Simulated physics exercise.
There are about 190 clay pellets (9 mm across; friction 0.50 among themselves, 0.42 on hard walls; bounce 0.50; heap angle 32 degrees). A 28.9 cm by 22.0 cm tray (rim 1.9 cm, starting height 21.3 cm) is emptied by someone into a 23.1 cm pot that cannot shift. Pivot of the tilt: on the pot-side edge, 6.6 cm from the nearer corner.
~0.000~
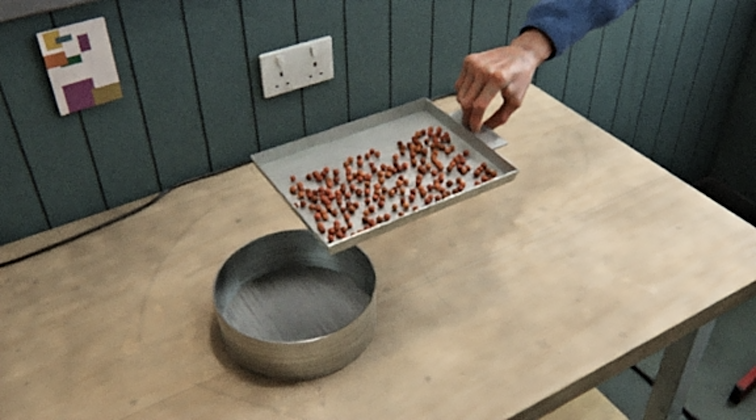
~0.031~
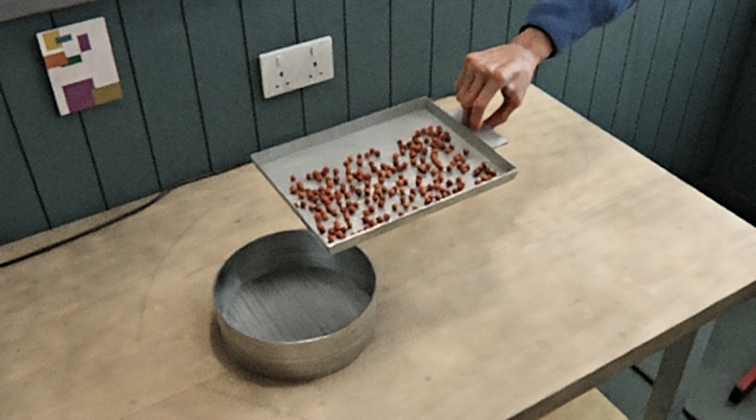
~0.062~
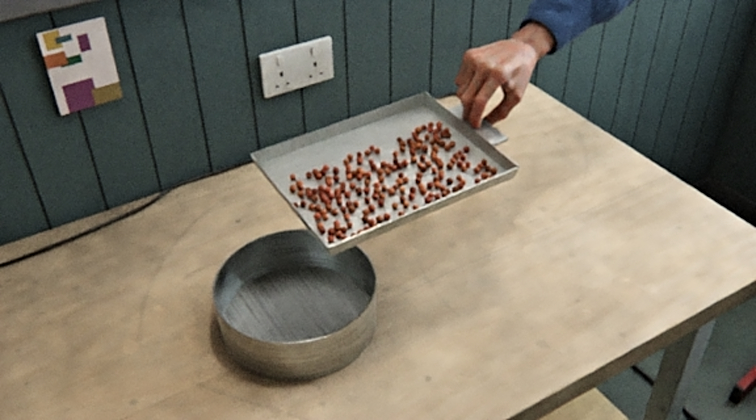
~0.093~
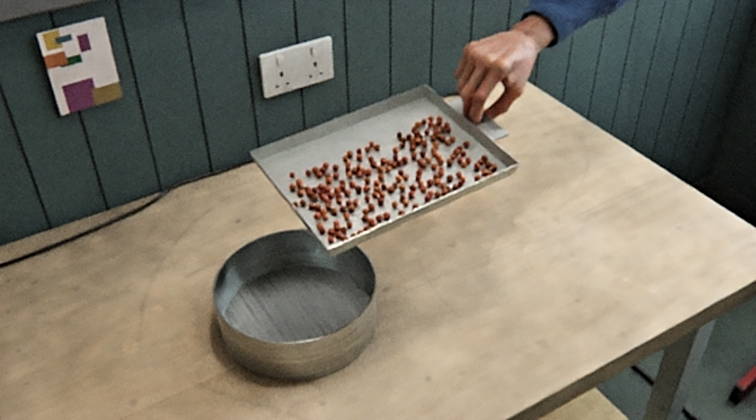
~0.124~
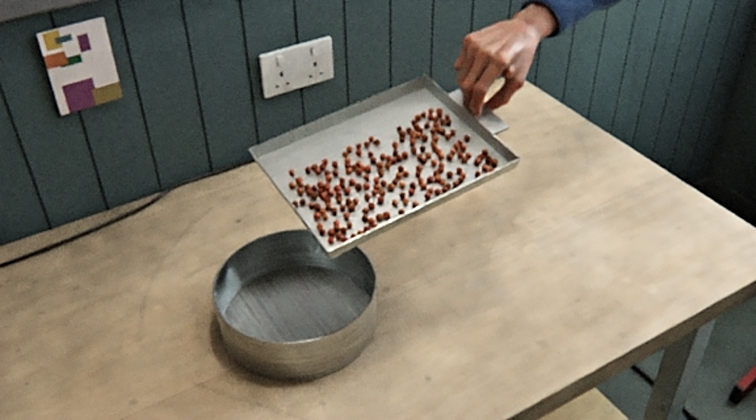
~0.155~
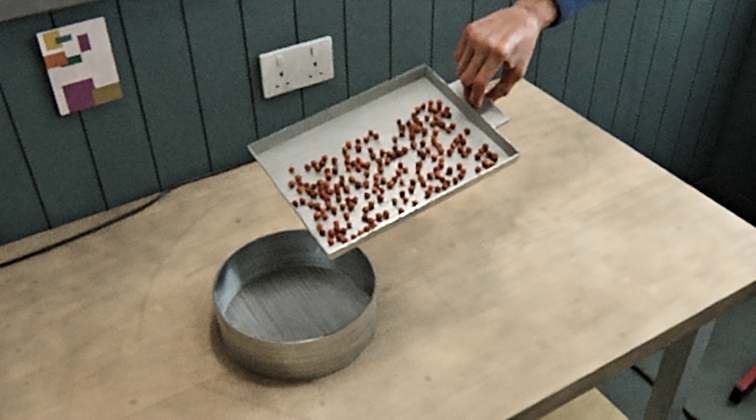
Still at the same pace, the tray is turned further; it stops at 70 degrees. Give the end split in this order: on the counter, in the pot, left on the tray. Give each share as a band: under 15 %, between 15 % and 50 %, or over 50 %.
Shares by band: Counter between 15 % and 50 %, pot under 15 %, tray over 50 %.
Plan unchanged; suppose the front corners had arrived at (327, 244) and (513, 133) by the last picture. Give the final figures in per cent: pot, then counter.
Pot: 25, counter: 20.
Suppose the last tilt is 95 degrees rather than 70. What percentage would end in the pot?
Around 40 per cent, then.
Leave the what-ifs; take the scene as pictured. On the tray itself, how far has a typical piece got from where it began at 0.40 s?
3 cm.
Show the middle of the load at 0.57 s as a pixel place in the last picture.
Somewhere about (361, 209) in the last view.
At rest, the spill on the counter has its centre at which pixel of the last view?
Middle of the spill at rest: Roughly (316, 413).
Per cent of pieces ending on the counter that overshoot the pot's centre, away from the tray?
Some 80 per cent.
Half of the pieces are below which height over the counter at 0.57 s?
I'd say near 26 cm.
Then, at 0.40 s, tilt 40 degrees; the tray holds 100 %, the pot 0 %.
After 0.57 s, tilt 61 degrees; the tray holds 100 %, the pot 0 %.
After 0.86 s, tilt 70 degrees; the tray holds 75 %, the pot 5 %.
In the end, at 1.8 s, counter 30 %, pot 5 %, tray 65 %.
